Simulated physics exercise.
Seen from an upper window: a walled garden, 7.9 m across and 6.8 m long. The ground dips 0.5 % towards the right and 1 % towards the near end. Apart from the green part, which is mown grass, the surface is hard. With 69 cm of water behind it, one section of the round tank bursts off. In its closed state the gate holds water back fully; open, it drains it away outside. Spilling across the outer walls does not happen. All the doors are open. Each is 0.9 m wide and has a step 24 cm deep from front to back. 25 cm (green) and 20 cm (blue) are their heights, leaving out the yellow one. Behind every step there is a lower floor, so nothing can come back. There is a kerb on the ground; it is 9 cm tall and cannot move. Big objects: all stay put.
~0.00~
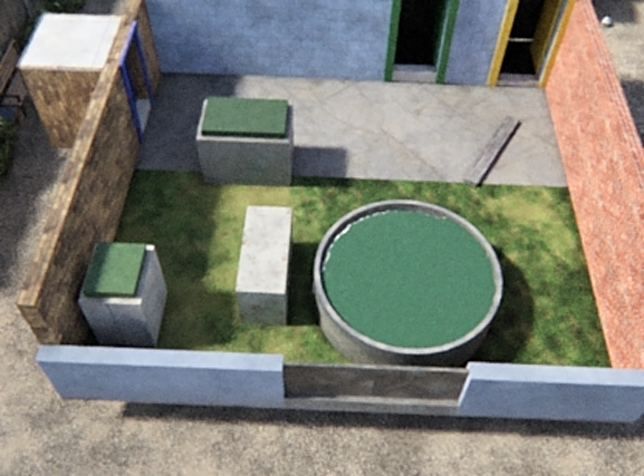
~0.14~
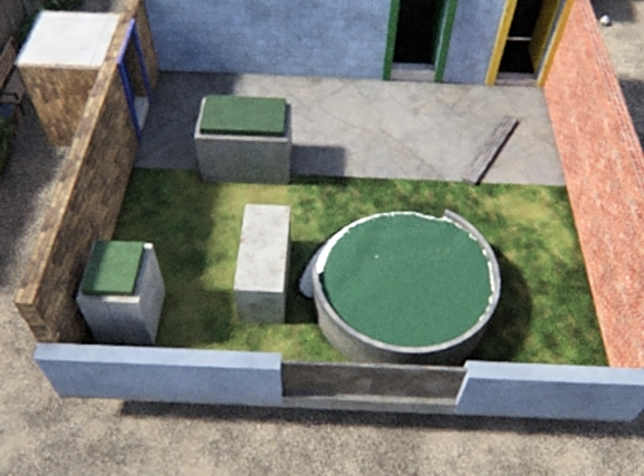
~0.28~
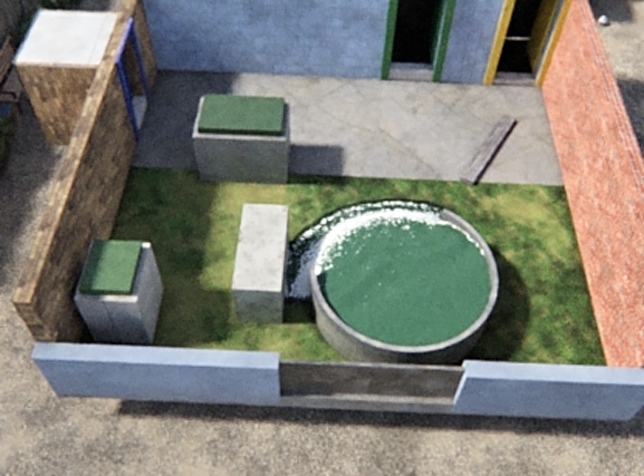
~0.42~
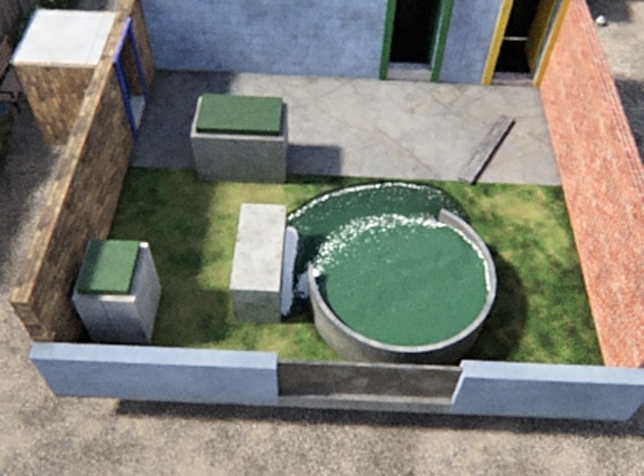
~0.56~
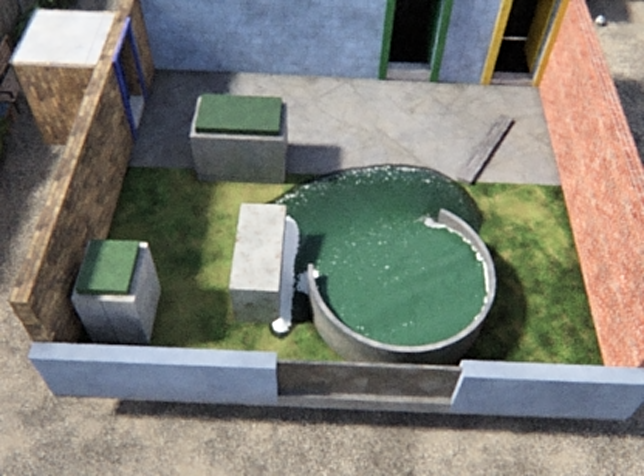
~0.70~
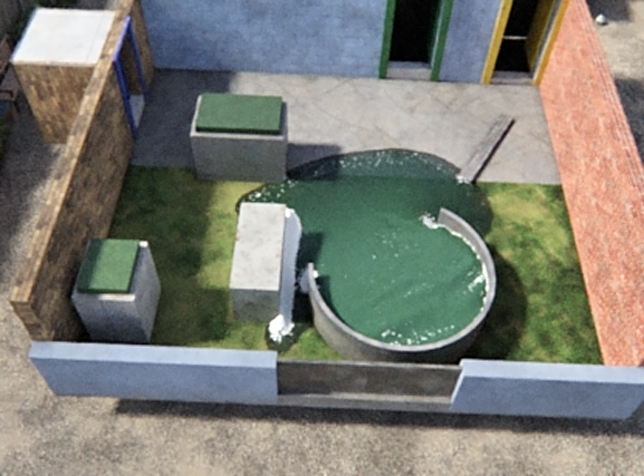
A walled garden with a round tank of green water sat still until the tank's far side broke open, and water poured out, spreading over the grass and around a pale block onto the paving.
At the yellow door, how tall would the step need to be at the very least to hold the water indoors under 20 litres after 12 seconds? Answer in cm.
The step would need roughly 16 cm.
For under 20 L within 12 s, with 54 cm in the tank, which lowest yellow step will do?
Around 11.5 cm high.
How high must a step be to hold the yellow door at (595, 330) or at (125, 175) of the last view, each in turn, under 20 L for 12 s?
About 7.0 cm for the first and 8.0 cm for the second.
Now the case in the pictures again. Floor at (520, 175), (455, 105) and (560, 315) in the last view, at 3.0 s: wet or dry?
Soaked; soaked; untouched.
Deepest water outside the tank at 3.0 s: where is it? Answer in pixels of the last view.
Look close to (348, 81).
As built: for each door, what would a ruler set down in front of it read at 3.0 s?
The green door has 25 cm, the yellow door 9 cm and the blue door 0 cm.
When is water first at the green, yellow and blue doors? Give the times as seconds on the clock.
Green at 1.6 s, yellow at 2.2 s, blue at 3.4 s.
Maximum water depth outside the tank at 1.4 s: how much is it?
Close to 39 centimetres.
After 1.4 s water covers 40 % of the floor, deepest (39 cm) near (290, 258); it has not reached the yellow door.
After 3.0 s water covers 65 % of the floor, deepest (30 cm) near (348, 81); 9 cm at the yellow door, 0 litres in over its 12 cm step.
After 12.0 s water covers 95 % of the floor, deepest (16 cm) near (380, 384); 4 cm at the yellow door, 50 litres in over its 12 cm step.
At the yellow door as built, the water arrived by 2.3 s and peaked near 20 cm at 5.4 s.
Run again over the same 12 s with other heights there, 40 litres in over 13 cm, 13 litres over 17.5 cm. The limit of 20 litres is kept from about 16 cm up.
